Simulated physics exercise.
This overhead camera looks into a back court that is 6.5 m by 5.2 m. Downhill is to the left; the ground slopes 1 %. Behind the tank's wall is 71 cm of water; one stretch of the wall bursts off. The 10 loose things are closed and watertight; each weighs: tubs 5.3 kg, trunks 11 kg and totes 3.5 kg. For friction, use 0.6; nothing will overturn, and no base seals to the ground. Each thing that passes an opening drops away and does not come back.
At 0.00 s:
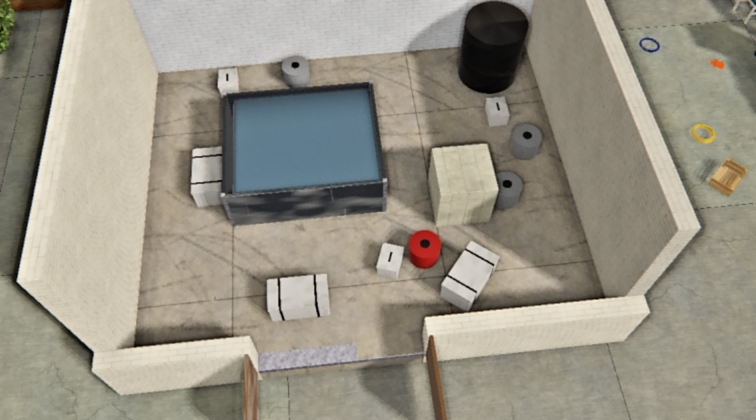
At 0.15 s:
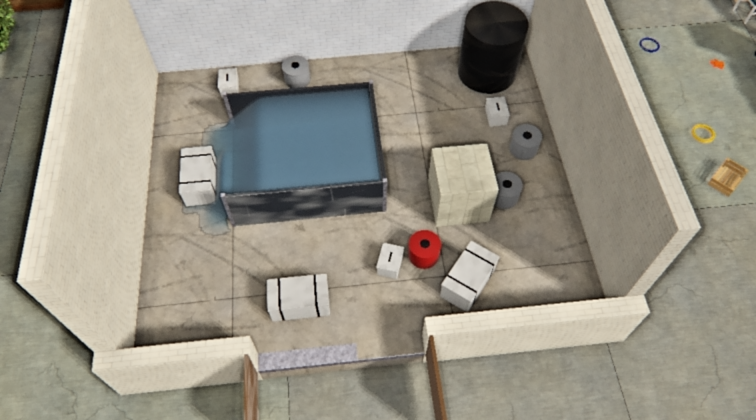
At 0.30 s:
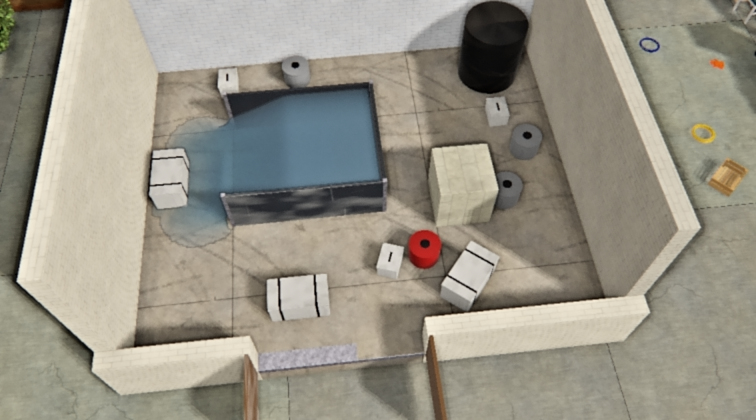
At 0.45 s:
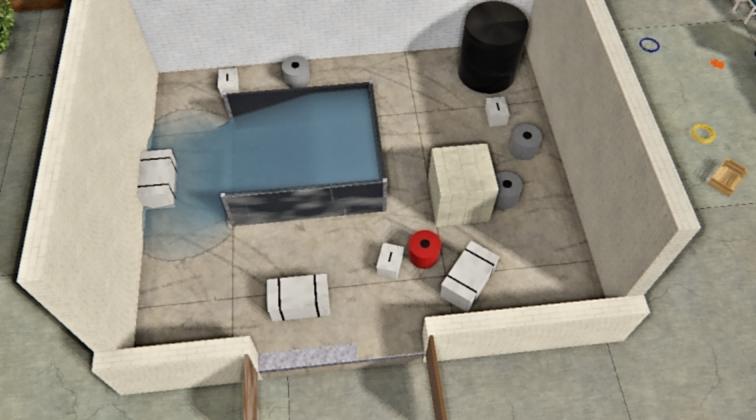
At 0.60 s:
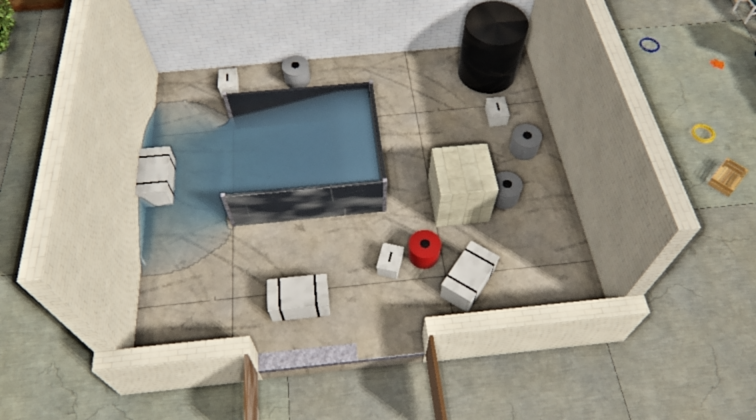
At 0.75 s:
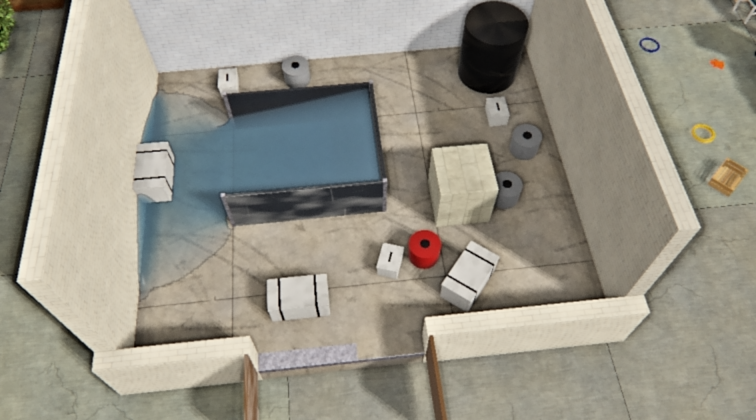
Water bursts from the tank's left side and pushes a white trunk to the left wall.
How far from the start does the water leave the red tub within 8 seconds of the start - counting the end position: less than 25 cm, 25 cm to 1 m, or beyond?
Observation: Red tub moves a great deal.
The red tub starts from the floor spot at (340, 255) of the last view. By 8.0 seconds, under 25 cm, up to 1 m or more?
Well, it is shoved a long way.
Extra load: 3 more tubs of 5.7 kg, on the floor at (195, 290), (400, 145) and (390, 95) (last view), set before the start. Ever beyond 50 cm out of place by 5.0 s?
One by one: Beyond the mark, below the mark, beyond the mark.
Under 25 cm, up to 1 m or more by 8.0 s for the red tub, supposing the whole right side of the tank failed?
Then the red tub ends far away.
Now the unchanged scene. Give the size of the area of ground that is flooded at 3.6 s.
I'd put it close to 25 m2.
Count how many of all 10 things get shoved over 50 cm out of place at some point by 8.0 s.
By my count, 9.
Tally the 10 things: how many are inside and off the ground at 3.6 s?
5.
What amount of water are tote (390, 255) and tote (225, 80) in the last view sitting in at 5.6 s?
Depth approx. 4 cm / 8 cm.
After 1.6 s the red tub is near (425, 244), 0.0 m from its start, aground; 0 of 10 are out; 1 afloat.
After 3.6 s the red tub is near (434, 236), 0.2 m from its start, aground; 0 of 10 are out; 5 afloat.
After 5.6 s the red tub is near (549, 237), 1.7 m from its start, afloat; 0 of 10 are out; 9 afloat.
After 8.0 s the red tub is near (558, 292), 1.9 m from its start, afloat; 0 of 10 are out; 10 afloat.
